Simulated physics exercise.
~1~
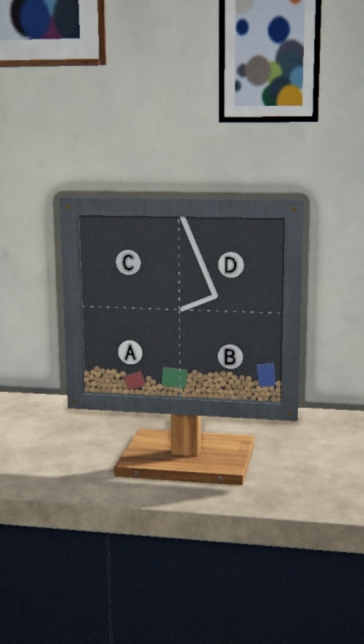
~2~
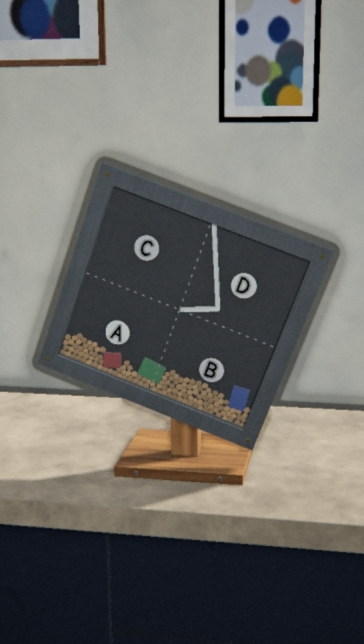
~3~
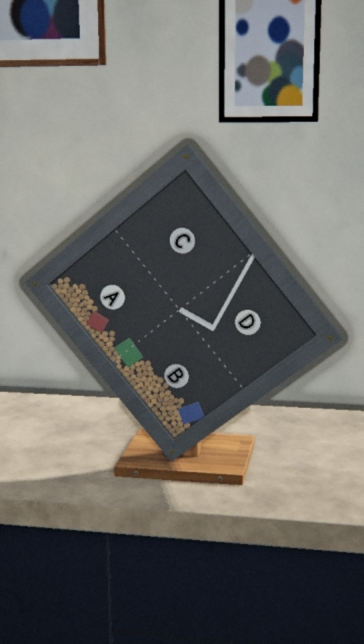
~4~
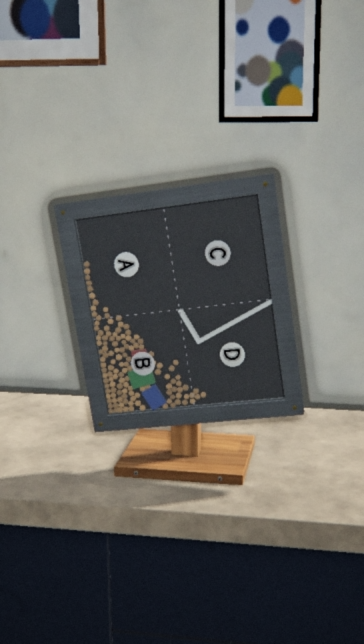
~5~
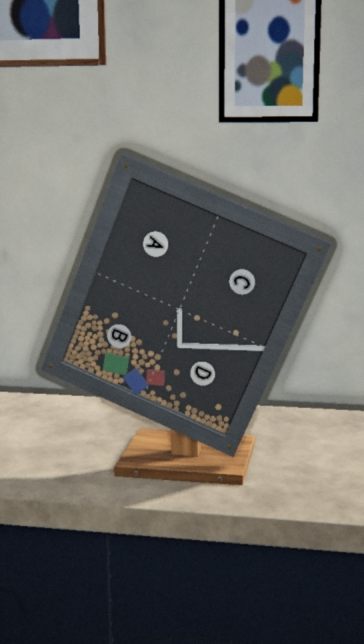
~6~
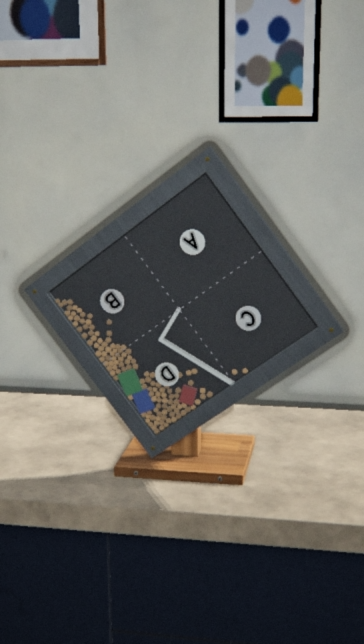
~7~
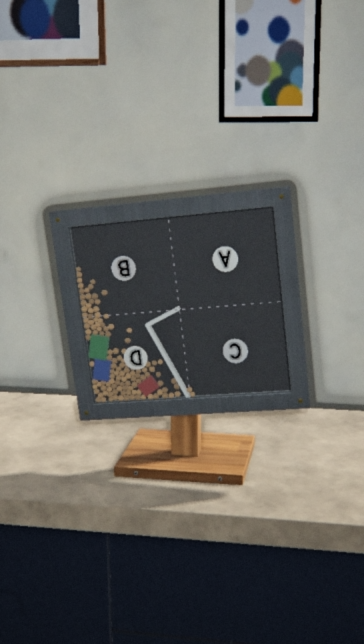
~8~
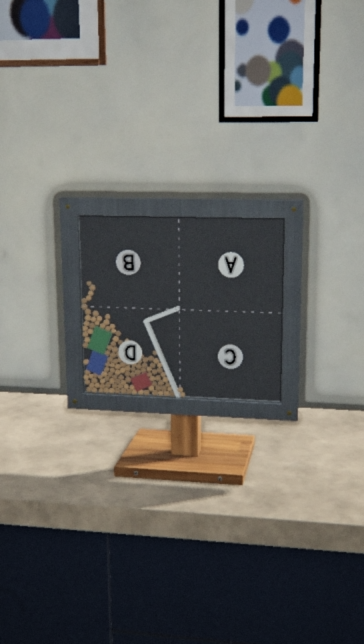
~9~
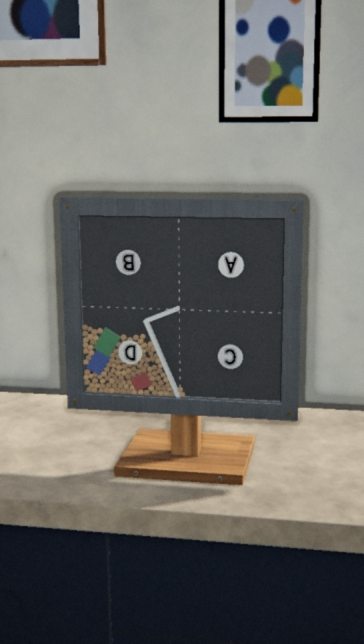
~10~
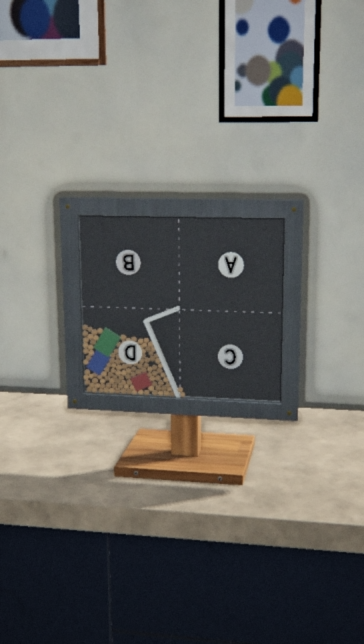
At the start, a square, dark-framed case stands upright on a wooden stand, with tan beads and red, green and blue blocks lying along its bottom across quarters A and B. The case turns clockwise, and the beads and blocks slope down toward B. As it tips onto its side and beyond, they gather in B, then spill toward D, where a bent white strip hems them in. The turning stops with the case upside down and D at the lower left. The last beads along the left wall settle, leaving all the beads and all three blocks still in D.
